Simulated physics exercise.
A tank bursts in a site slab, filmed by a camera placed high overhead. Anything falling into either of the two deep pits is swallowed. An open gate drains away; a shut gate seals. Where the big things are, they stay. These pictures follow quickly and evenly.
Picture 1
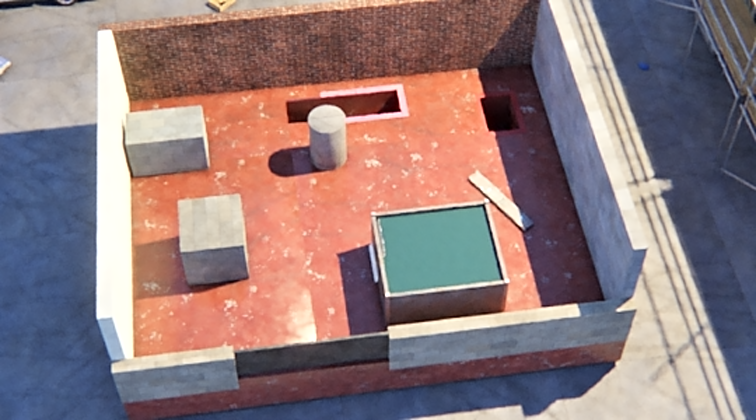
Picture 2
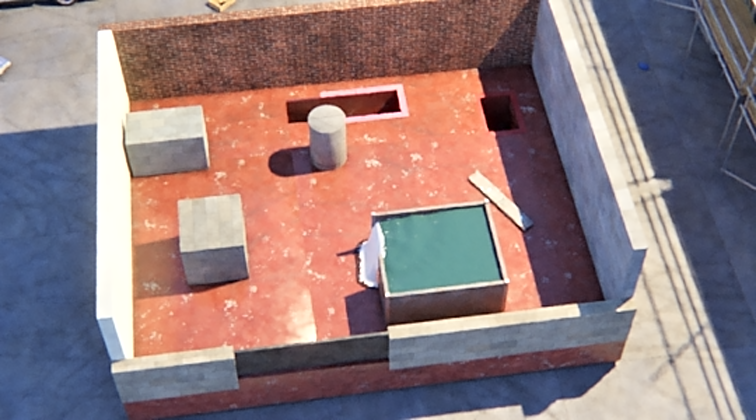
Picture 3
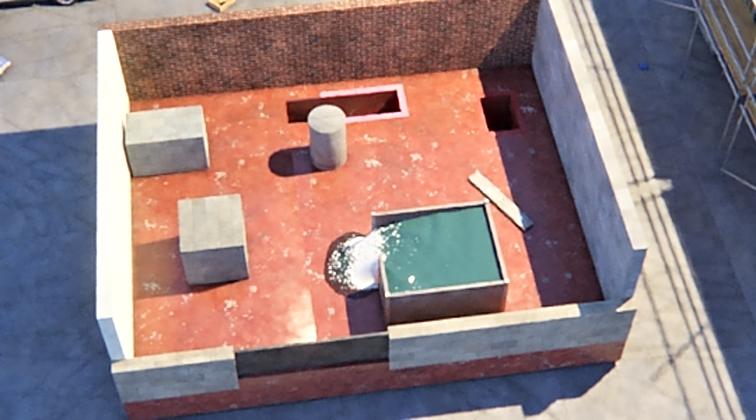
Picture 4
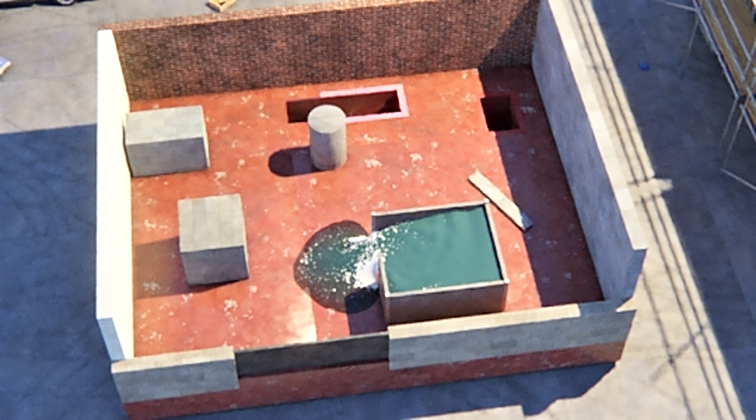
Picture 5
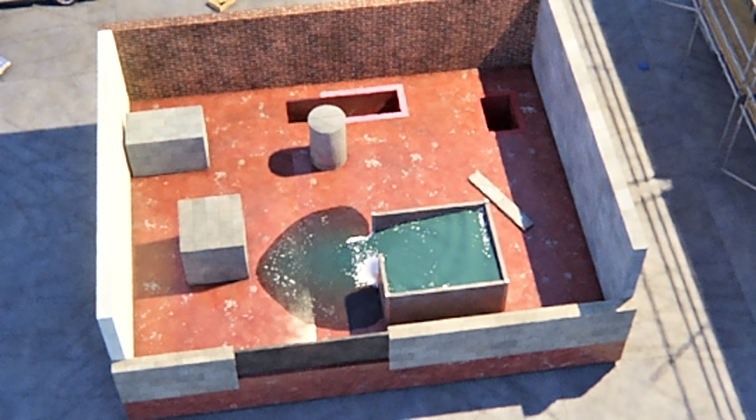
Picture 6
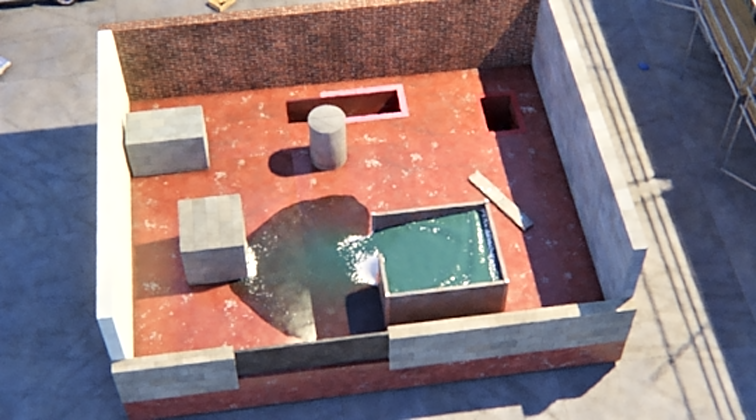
Water bursts from the left side of a square tank and spreads left across the red floor to a block.
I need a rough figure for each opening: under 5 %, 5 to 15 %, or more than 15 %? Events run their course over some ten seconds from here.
Roughly: The gate, under 5 %; the pink pit, more than 15 %; the red pit, under 5 %.
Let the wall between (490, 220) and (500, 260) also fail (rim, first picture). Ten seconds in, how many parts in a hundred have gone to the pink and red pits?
In per cent: Pink 14, red 20.
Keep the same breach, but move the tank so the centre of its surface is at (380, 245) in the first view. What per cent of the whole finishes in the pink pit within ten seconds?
Within ten seconds, 25 percent of the total ends up in the pink pit.
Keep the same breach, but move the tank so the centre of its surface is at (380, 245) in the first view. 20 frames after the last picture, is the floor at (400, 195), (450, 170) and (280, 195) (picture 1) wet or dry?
Well, first one stays dry, second one stays dry, third one got wet.
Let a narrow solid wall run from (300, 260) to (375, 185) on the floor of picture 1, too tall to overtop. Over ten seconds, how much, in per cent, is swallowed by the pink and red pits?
Pink 6 %, red 4 %.
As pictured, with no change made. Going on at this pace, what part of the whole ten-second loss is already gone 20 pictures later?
It comes to around 0 per cent.
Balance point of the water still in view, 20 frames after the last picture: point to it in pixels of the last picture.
I'd put it at around (308, 256).
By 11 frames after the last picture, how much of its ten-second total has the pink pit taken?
About 0 %.
A moment on, water covers 30 % of the floor; the gate 0 %, the pink pit 0 %, the red pit 0 %.
Next, water covers 35 % of the floor; the gate 0 %, the pink pit 0 %, the red pit 0 %.
Then, water covers 45 % of the floor; the gate 0 %, the pink pit 0 %, the red pit 0 %.
Later, water covers 55 % of the floor; the gate 0 %, the pink pit 5 %, the red pit 0 %.
In the end, water covers 75 % of the floor; the gate 0 %, the pink pit 21 %, the red pit 0 %.
